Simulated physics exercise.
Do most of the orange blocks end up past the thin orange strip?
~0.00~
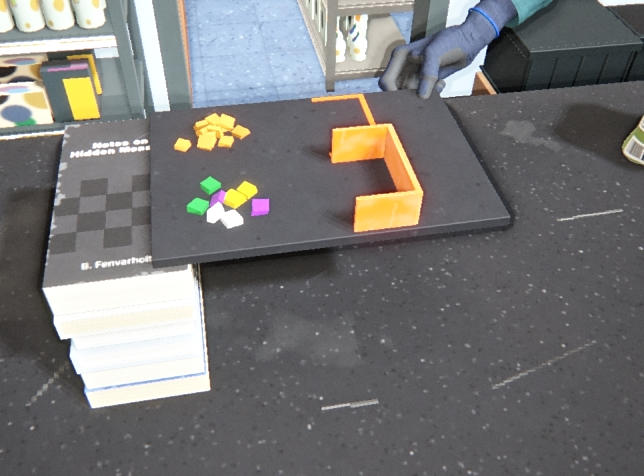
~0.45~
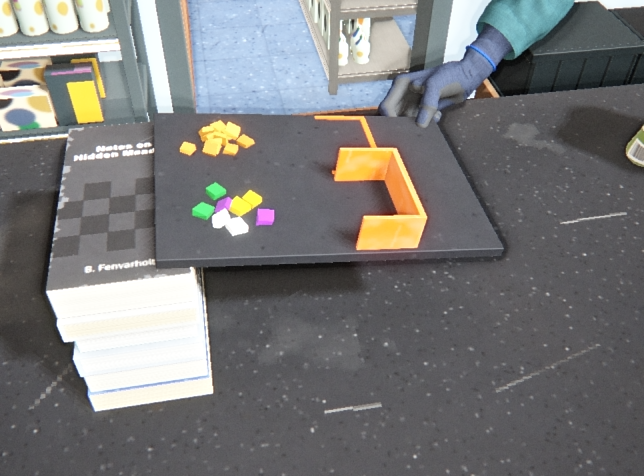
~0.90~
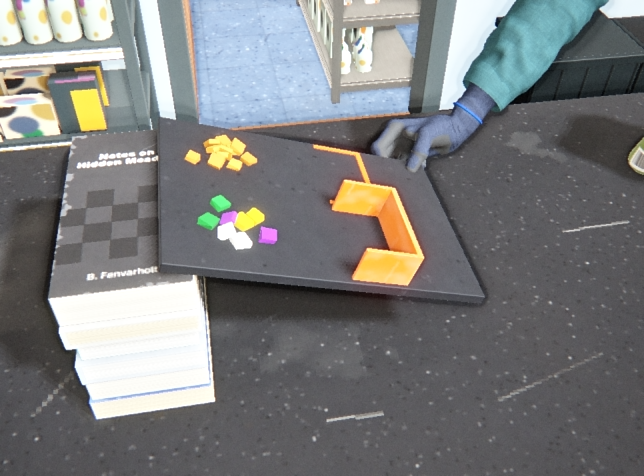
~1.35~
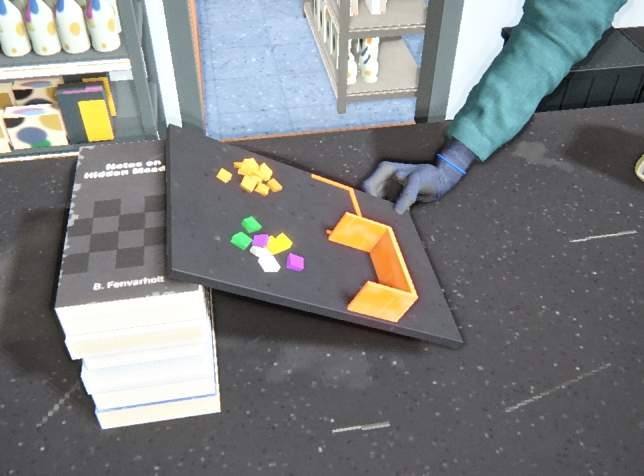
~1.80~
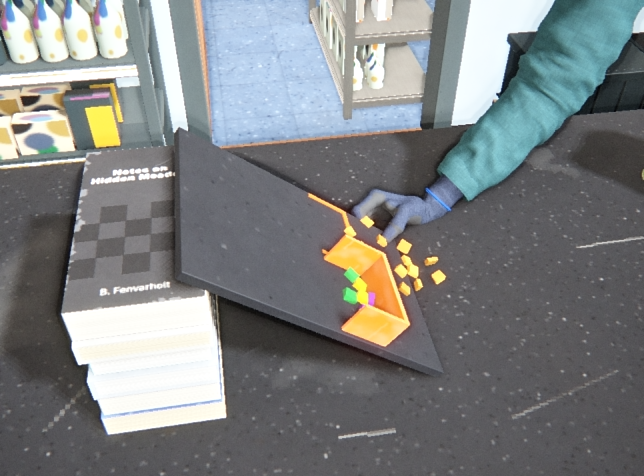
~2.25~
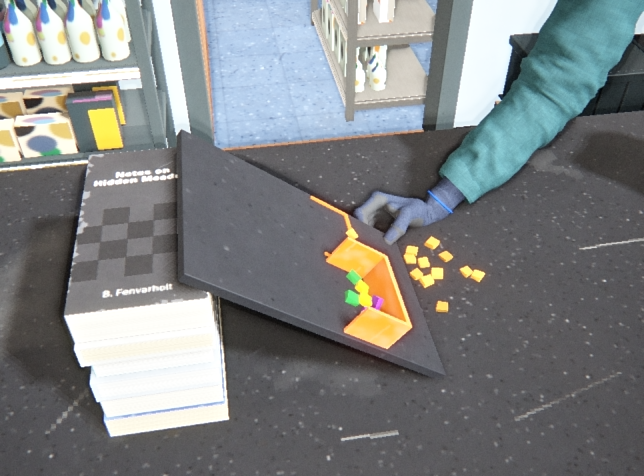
Yes, most of the orange blocks slide past the thin strip and end up scattered on the counter, while the mixed-colour blocks are held by the orange bracket.
